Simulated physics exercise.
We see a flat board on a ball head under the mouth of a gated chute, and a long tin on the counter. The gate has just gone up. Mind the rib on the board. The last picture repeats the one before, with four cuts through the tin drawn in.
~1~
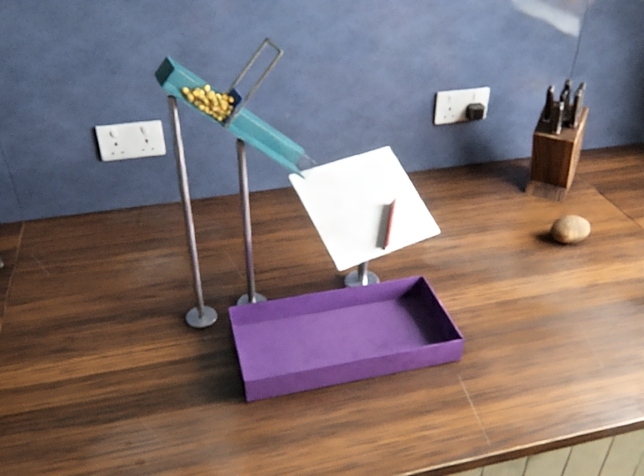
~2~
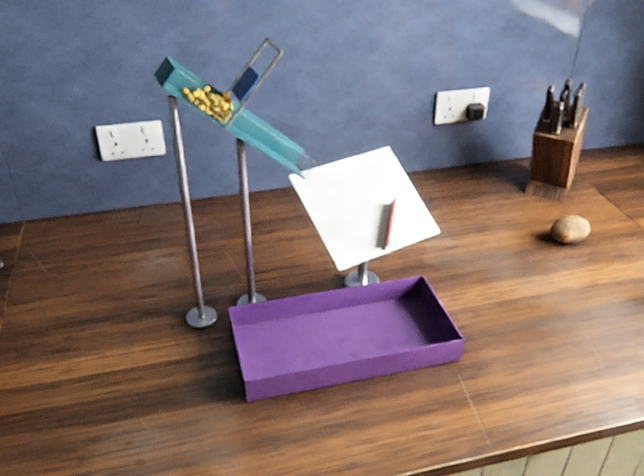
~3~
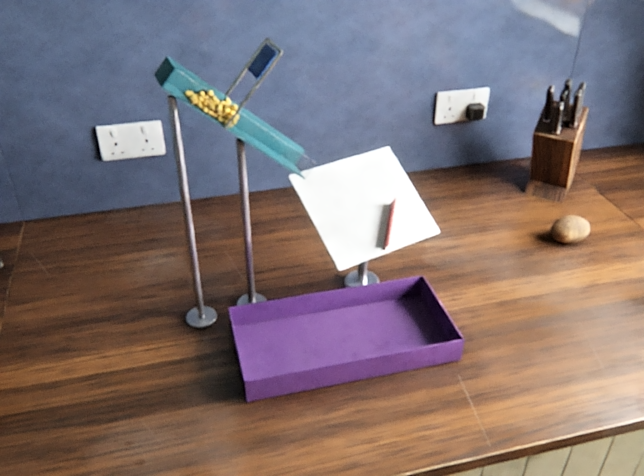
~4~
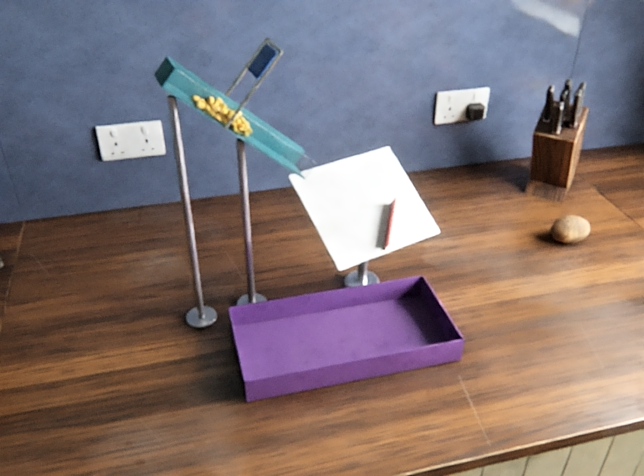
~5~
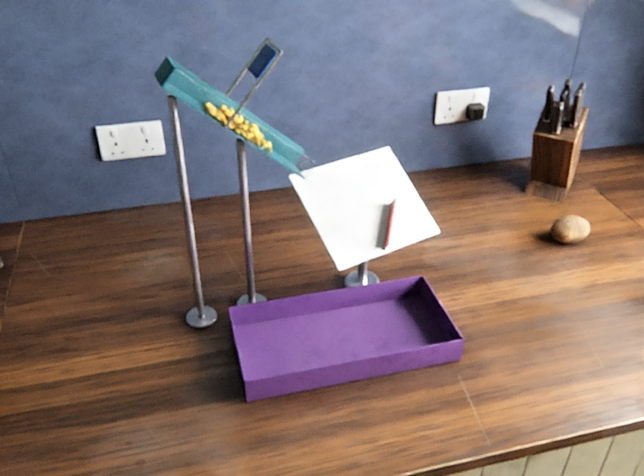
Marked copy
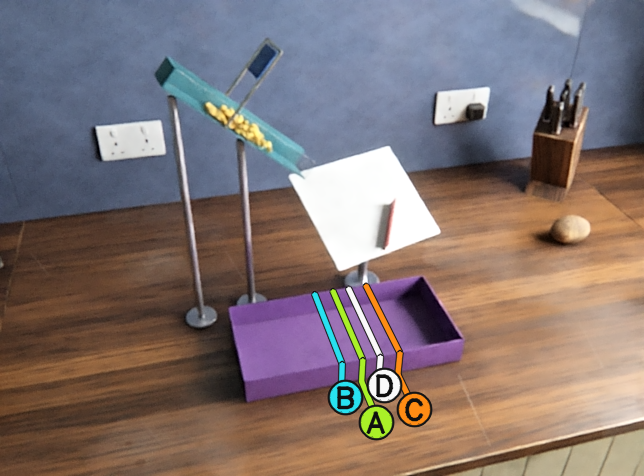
Small yellow balls slid down a sloping teal chute toward the right after a dark gate lifted, stretching out as they went, while the tilted white board and purple tray below stayed still and empty of them.
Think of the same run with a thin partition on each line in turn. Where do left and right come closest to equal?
Line C does it best.
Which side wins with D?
More lands on the right.
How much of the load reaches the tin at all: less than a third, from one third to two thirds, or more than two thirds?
More than two thirds.
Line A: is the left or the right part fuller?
The right side.
On the marked copy, line A crosses the front rim at (362, 359); line B crosses the front rim at (341, 363); line C crosses the front rim at (399, 352); line D crosses the front rim at (380, 355).
Choosing A, of what is caught, none on the left of the divider, all on the right.
Choosing B, of what is caught, none on the left of the divider, all on the right.
Choosing C, of what is caught, about a third on the left of the divider, about two thirds on the right.
Choosing D, of what is caught, a stray few on the left of the divider, nearly all on the right.
